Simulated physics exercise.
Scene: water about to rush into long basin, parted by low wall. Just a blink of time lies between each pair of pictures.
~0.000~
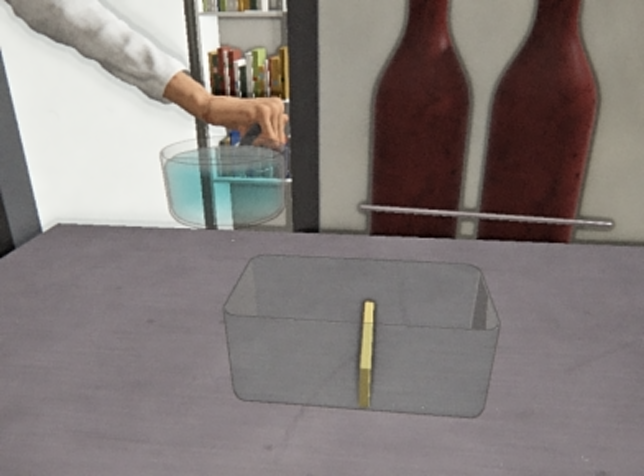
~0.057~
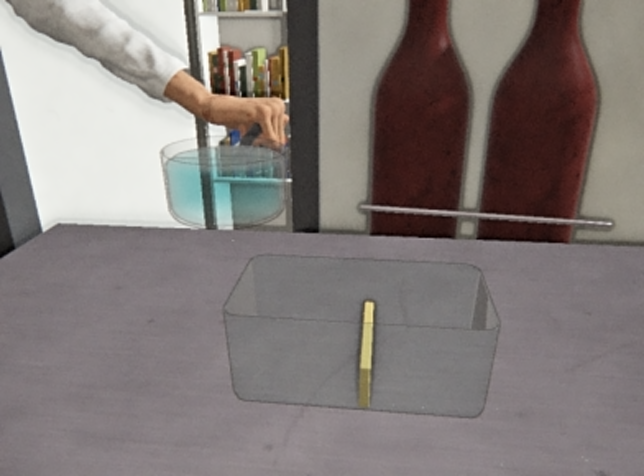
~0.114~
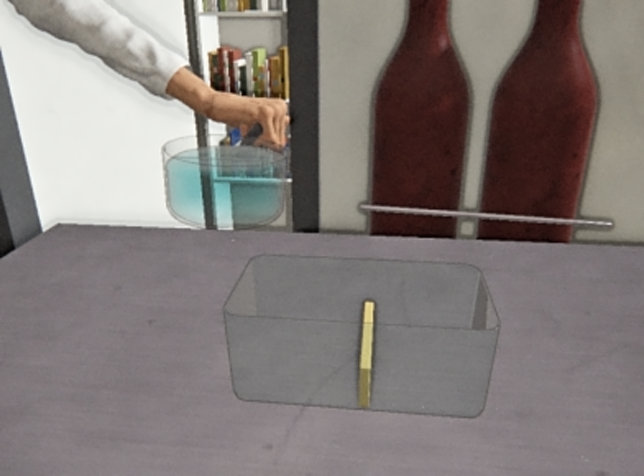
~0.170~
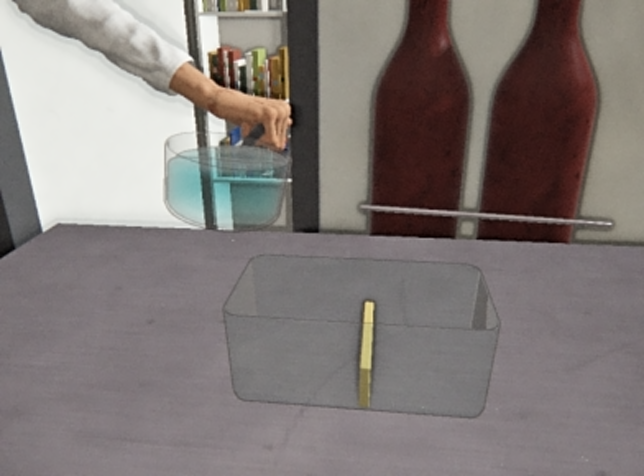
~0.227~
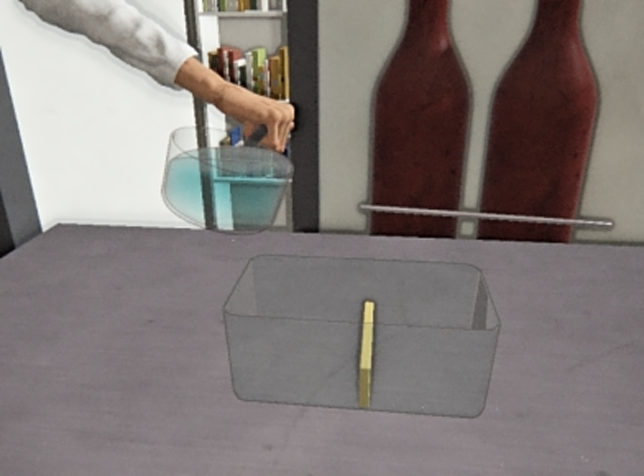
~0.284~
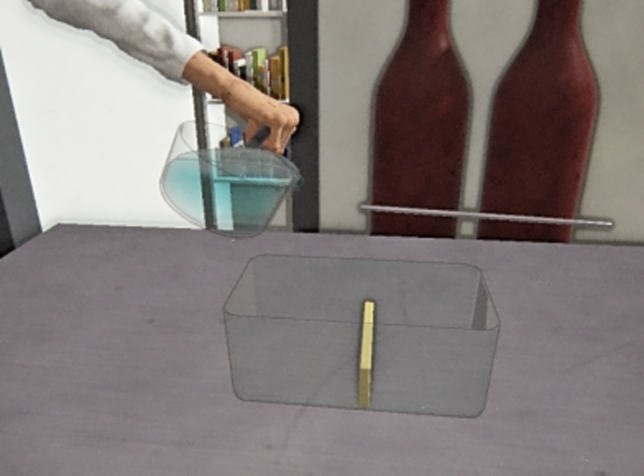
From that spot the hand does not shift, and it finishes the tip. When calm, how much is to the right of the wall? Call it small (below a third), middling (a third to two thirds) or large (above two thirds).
Small.
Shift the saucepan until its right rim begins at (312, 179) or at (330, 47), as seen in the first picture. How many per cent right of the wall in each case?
35 % and 85 %.
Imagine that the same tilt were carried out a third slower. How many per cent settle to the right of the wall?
It comes to 15 per cent or so.
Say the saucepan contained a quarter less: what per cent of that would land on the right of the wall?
Roughly 0 percent.
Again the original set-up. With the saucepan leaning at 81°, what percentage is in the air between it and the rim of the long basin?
Roughly 35 percent.
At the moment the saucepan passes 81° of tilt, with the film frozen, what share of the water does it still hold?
Looks like roughly 40 percent is still held.
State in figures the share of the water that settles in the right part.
It is close to 5 per cent.
A moment on, the saucepan is tipped on its side and 38 per cent is still to pour, 24 is left of the wall and 2 right of it.
Next, the saucepan is tipped on its side and 10 per cent is still to pour, 78 is left of the wall and 5 right of it.
Then the saucepan is tipped on its side and 3 per cent is still to pour, 88 is left of the wall and 5 right of it.
Later the saucepan is tipped on its side and 1 per cent is still to pour, 91 is left of the wall and 6 right of it.
In the end 92 per cent lies left of the wall, 6 right of it and 2 outside.
